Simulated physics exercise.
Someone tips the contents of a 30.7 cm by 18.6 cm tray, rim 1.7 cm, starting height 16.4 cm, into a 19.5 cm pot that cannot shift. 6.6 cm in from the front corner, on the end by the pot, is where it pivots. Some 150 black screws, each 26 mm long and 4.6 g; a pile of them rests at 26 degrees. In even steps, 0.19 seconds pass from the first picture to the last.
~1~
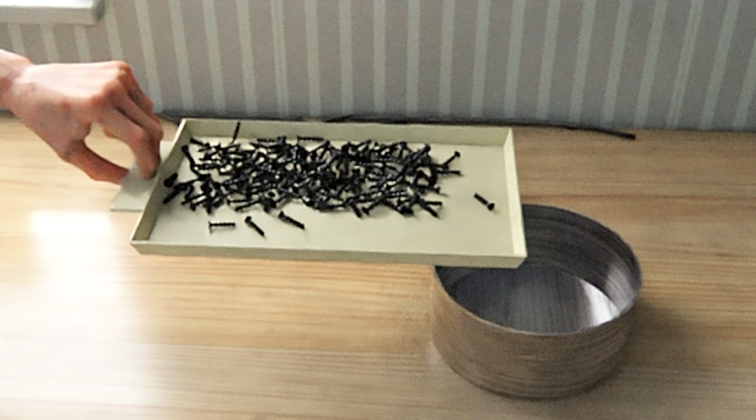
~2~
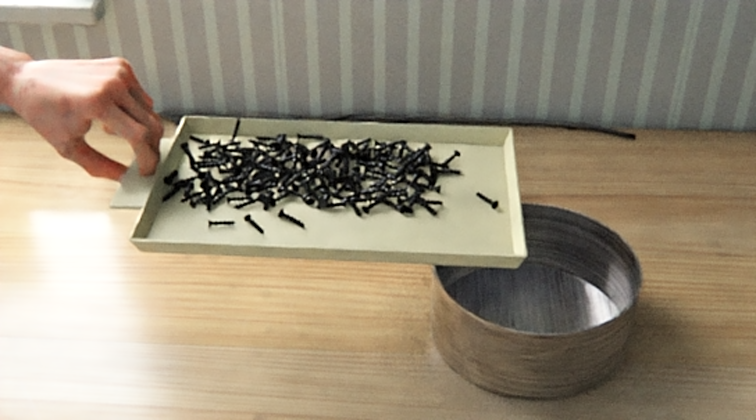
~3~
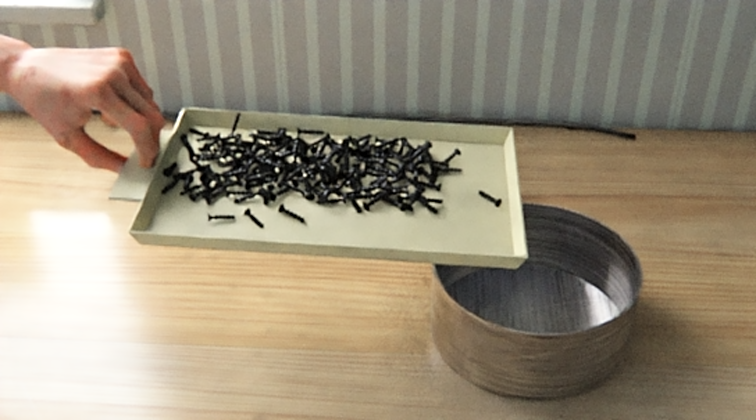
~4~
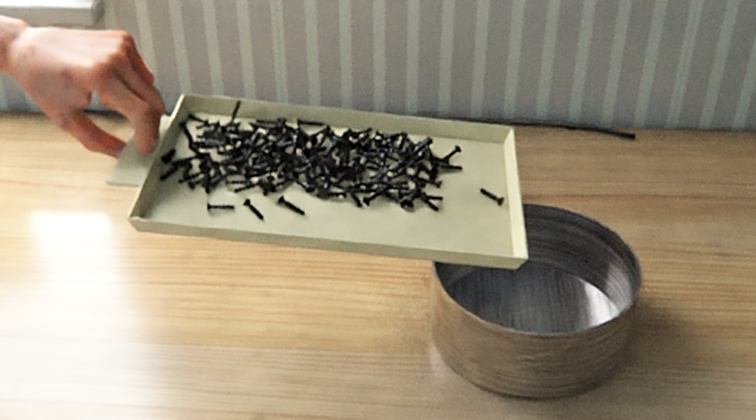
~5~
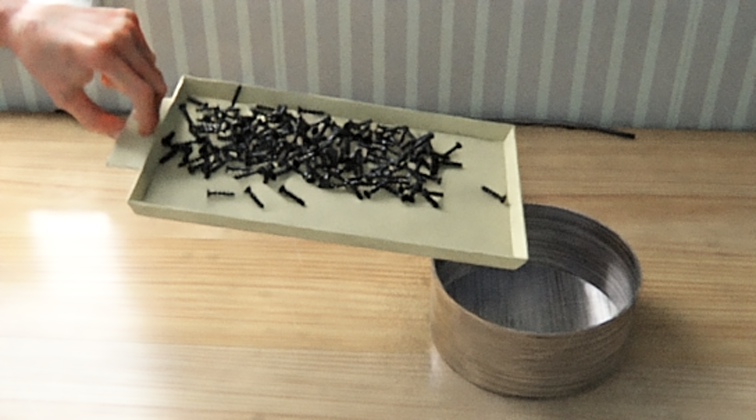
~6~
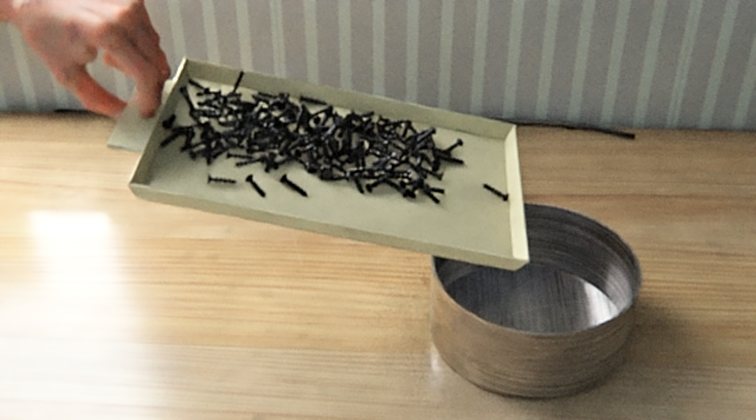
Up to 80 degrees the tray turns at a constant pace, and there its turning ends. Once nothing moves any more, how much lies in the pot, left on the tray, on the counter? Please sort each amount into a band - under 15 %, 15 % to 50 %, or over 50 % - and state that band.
Pot: Over 50 %; tray: Under 15 %; counter: 15 % to 50 %.
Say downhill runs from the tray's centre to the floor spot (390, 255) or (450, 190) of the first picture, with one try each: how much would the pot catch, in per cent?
First try: Around 5 percent; second try: Around 85 percent.
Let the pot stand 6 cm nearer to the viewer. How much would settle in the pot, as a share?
Then close to 95 per cent.
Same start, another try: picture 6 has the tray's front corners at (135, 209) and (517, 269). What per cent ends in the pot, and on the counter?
You'd end with pot at 5 and counter at 95.
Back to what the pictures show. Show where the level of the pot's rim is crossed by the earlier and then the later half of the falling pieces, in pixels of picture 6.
First half close to (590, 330), second half close to (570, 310).
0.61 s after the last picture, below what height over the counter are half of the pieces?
Height: Around 16 cm.
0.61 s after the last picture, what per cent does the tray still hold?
Roughly 40 percent of the load, I'd say.
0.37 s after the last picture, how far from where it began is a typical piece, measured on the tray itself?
I'd say close to 7 centimetres.
Then, 0.37 s after the last picture, tilt 45 degrees; the tray holds 100 %, the pot 0 %.
Then, 0.61 s after the last picture, tilt 67 degrees; the tray holds 40 %, the pot 5 %.
Then, 0.96 s after the last picture, tilt 80 degrees; the tray holds 5 %, the pot 50 %.
In the end, pot 55 %, tray 0 %, counter 45 %.
